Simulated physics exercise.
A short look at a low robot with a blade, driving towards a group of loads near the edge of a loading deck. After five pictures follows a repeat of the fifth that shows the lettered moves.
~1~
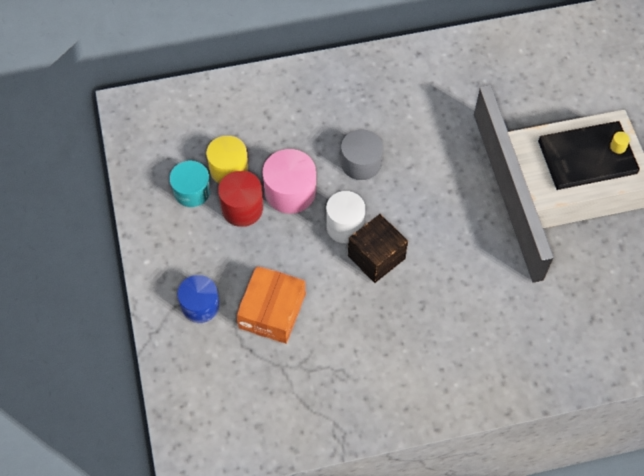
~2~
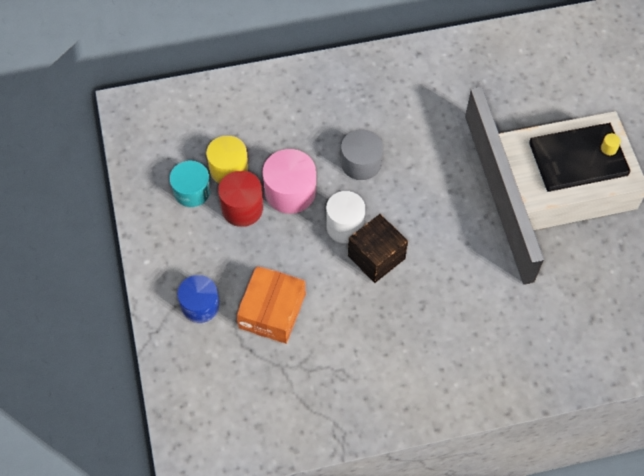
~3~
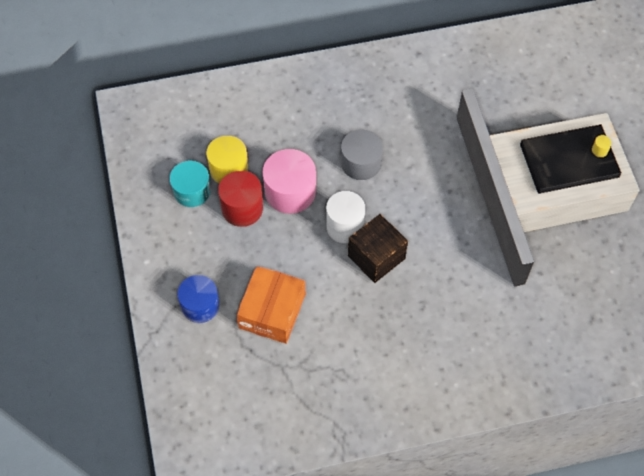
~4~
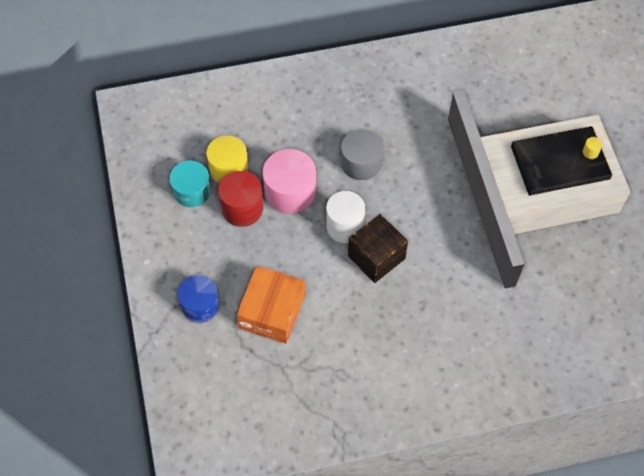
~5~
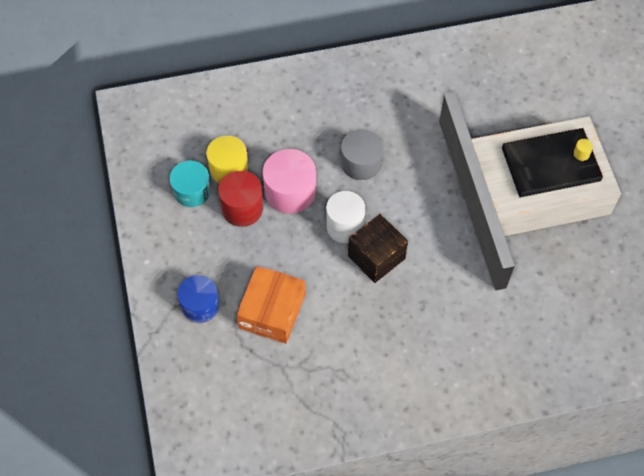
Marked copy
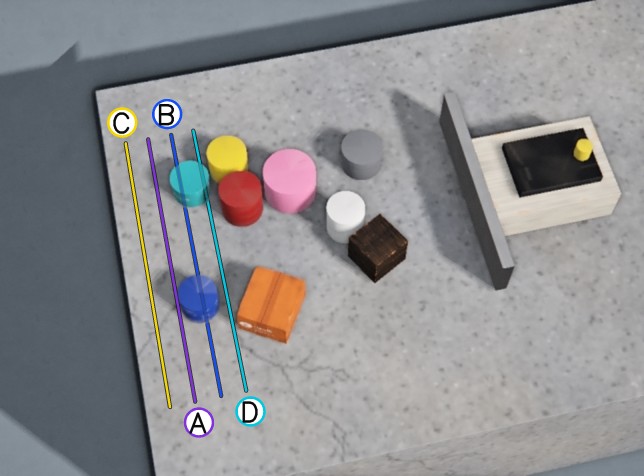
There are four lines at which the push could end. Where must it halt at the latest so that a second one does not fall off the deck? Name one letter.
Up to line B.
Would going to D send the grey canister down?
By then, no.
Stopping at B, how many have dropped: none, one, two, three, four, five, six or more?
In all, none.
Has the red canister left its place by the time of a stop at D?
Yes.
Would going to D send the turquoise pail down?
By then, no.
On the copy, A at (170, 262); B at (195, 257); C at (146, 267); D at (218, 253).
On B. First, robot (446, 182); grey canister (333, 161); black crate (355, 250).
Then, robot (345, 202); turquoise pail (184, 187); red canister (200, 225).
Finally, robot (267, 218); blue canister (138, 304); red canister (133, 247); none fallen.
By contrast, A drops two; C drops six; D is within the limit but short.
